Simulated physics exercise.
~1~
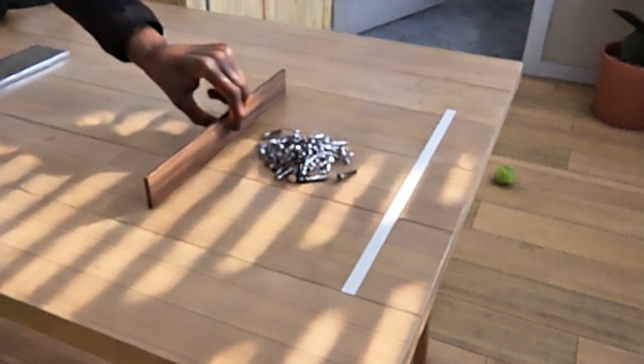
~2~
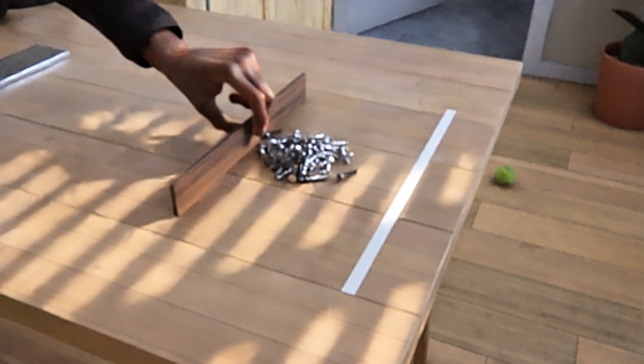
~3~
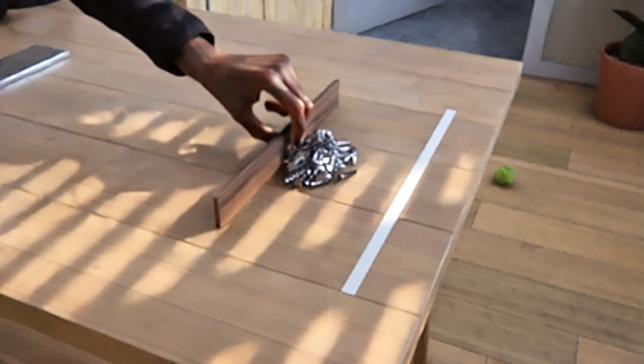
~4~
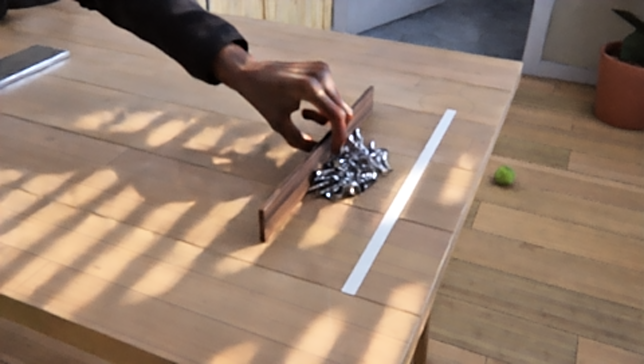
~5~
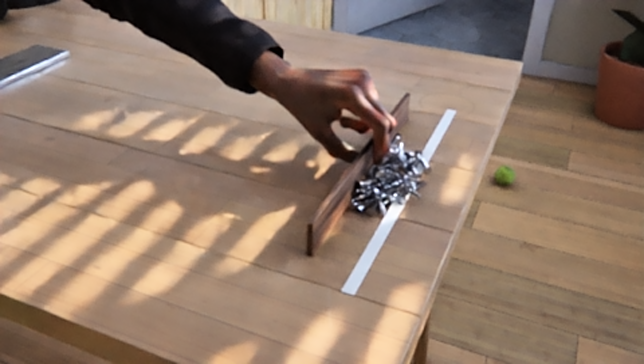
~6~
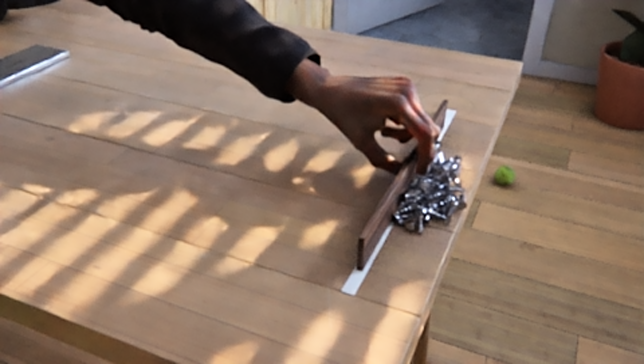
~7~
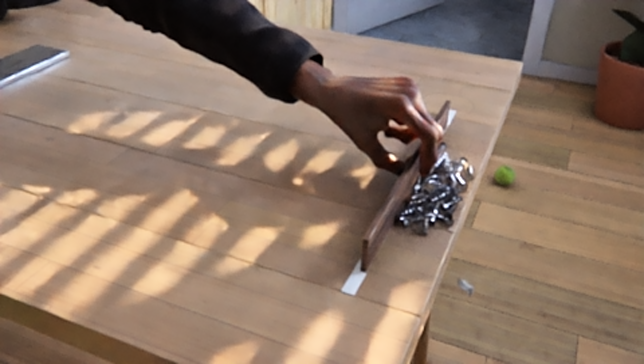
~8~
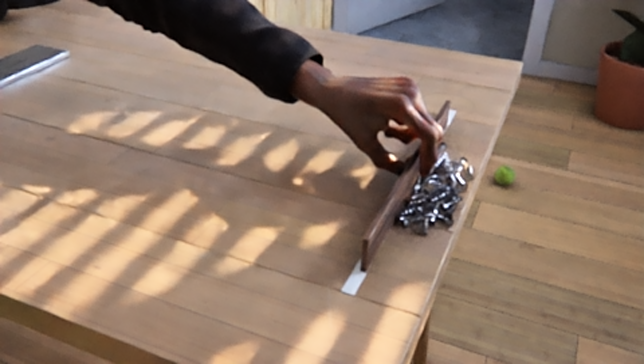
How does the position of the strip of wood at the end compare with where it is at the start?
It starts to the left of the metal pieces, well short of the white tape, and ends farther to the right, standing at the tape near the table's right edge.
